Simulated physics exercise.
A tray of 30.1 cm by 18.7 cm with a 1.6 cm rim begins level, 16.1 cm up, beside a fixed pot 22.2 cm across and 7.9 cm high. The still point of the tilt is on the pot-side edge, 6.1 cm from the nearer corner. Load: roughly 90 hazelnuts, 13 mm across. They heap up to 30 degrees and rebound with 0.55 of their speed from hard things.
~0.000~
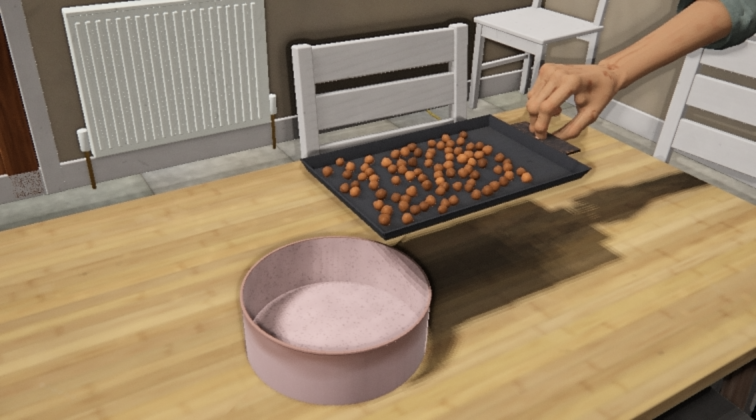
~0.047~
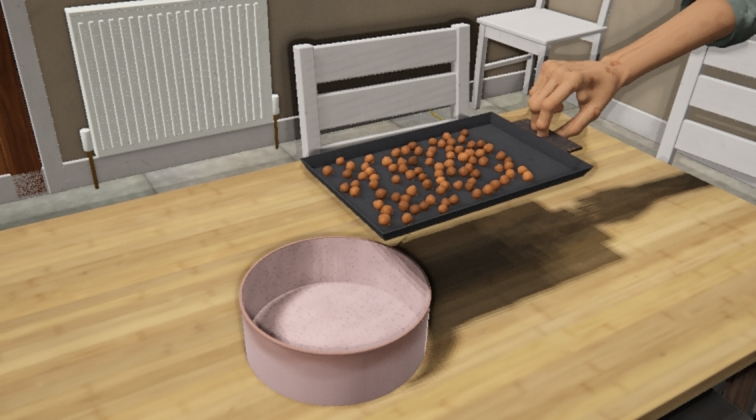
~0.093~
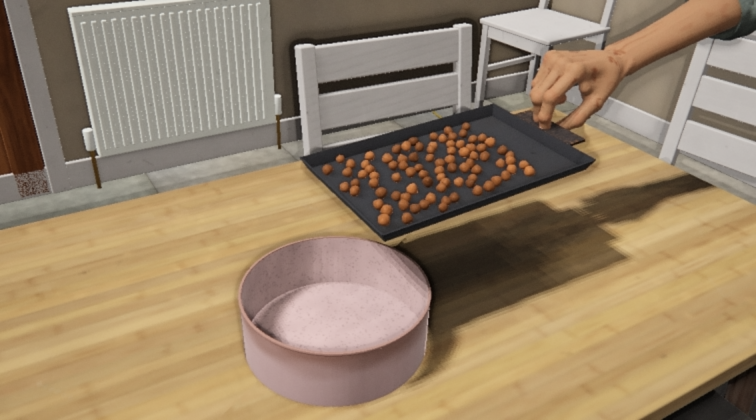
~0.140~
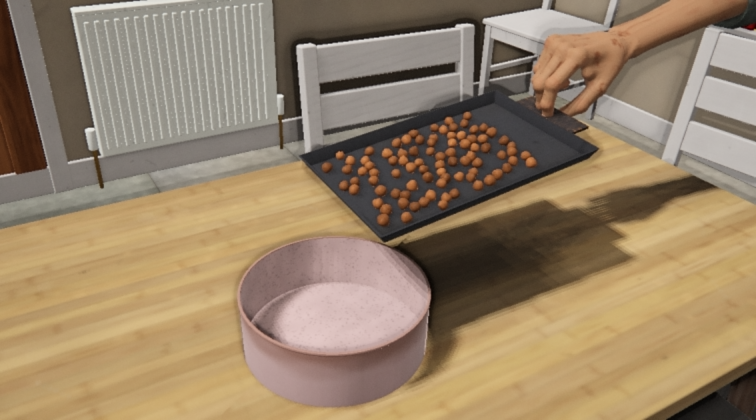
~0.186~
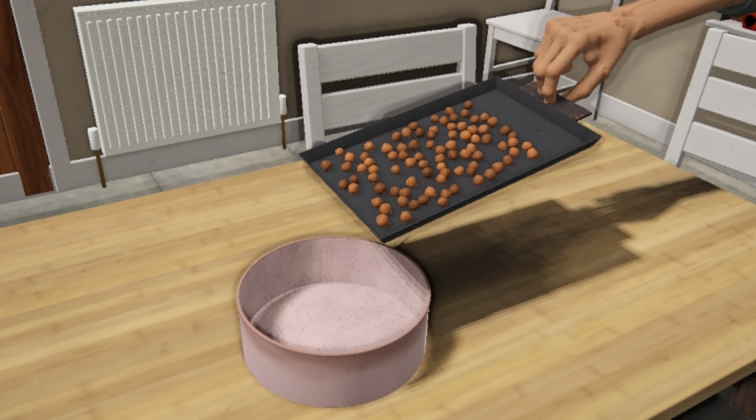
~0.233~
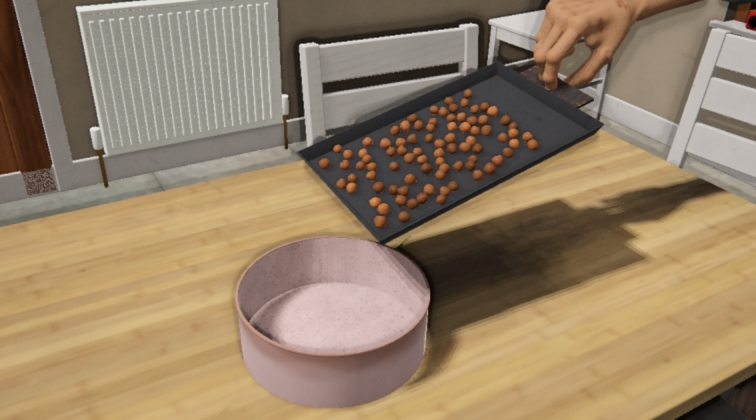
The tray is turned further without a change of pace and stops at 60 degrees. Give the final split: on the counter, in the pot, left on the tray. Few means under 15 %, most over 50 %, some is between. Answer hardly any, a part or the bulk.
On the counter: Hardly any; in the pot: The bulk; left on the tray: A part.
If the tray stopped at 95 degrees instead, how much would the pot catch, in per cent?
Then about 100 per cent.
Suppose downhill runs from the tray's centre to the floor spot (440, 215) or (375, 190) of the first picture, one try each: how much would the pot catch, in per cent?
Some 80 and 40 per cent.
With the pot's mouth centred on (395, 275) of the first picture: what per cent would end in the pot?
Some 70 per cent.
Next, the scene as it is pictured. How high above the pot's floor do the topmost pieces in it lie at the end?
About 1.5 cm.
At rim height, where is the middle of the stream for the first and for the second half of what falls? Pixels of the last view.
At about (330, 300), then at (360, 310).
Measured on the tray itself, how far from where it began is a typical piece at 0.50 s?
About 7 cm.
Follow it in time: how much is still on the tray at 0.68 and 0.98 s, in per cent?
In turn: 95, 40.
After 0.50 s, tilt 37 degrees; the tray holds 100 %, the pot 0 %.
After 0.68 s, tilt 52 degrees; the tray holds 95 %, the pot 0 %.
After 0.98 s, tilt 60 degrees; the tray holds 40 %, the pot 55 %.
By 2.1 s all is still; counter 0 %, pot 75 %, tray 20 %.
